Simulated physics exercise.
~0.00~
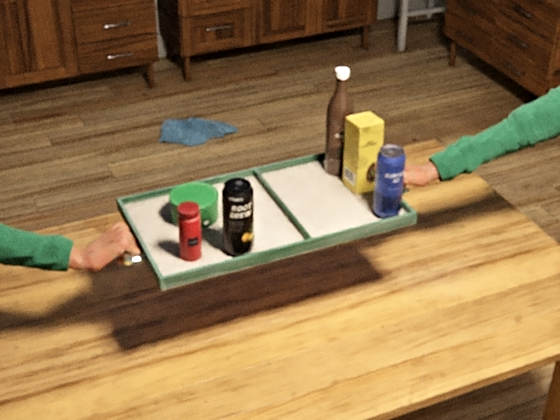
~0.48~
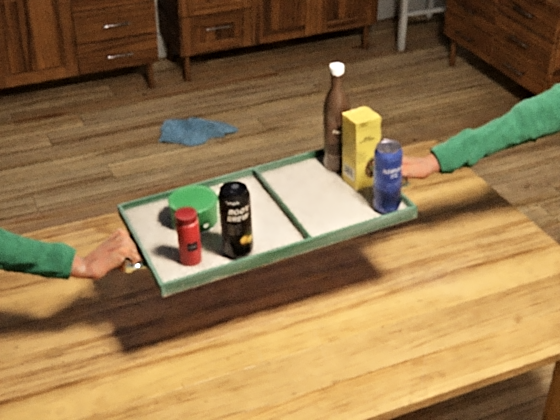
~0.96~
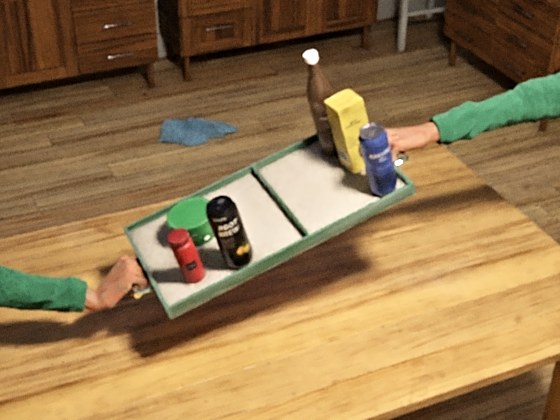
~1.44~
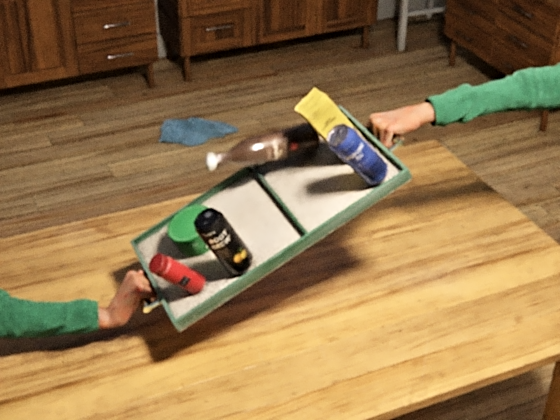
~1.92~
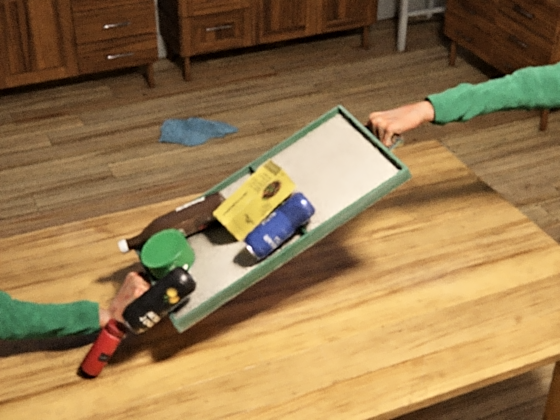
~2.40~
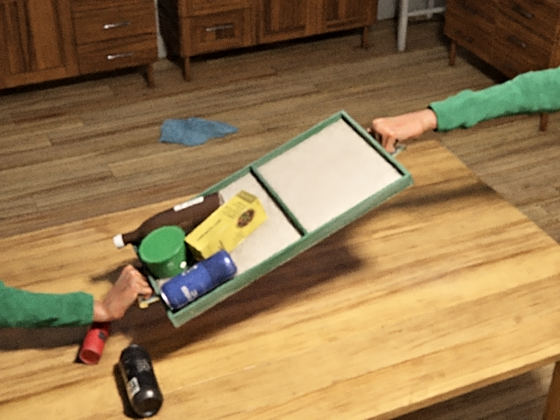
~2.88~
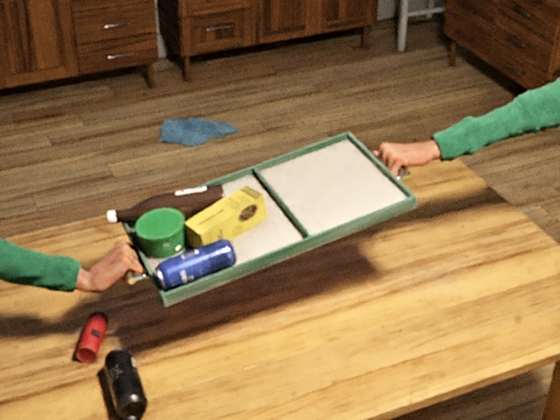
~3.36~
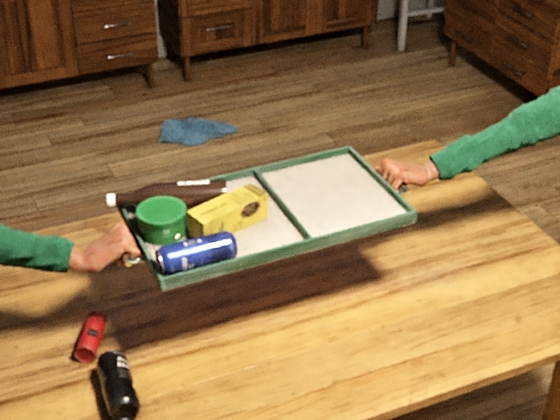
In the video, two hands tilt a green-rimmed tray down to the left, and the bottle, yellow carton and blue can topple and slide left while the red shaker and black can fall onto the table. The hands level the tray, with the toppled items and green tub still aboard.
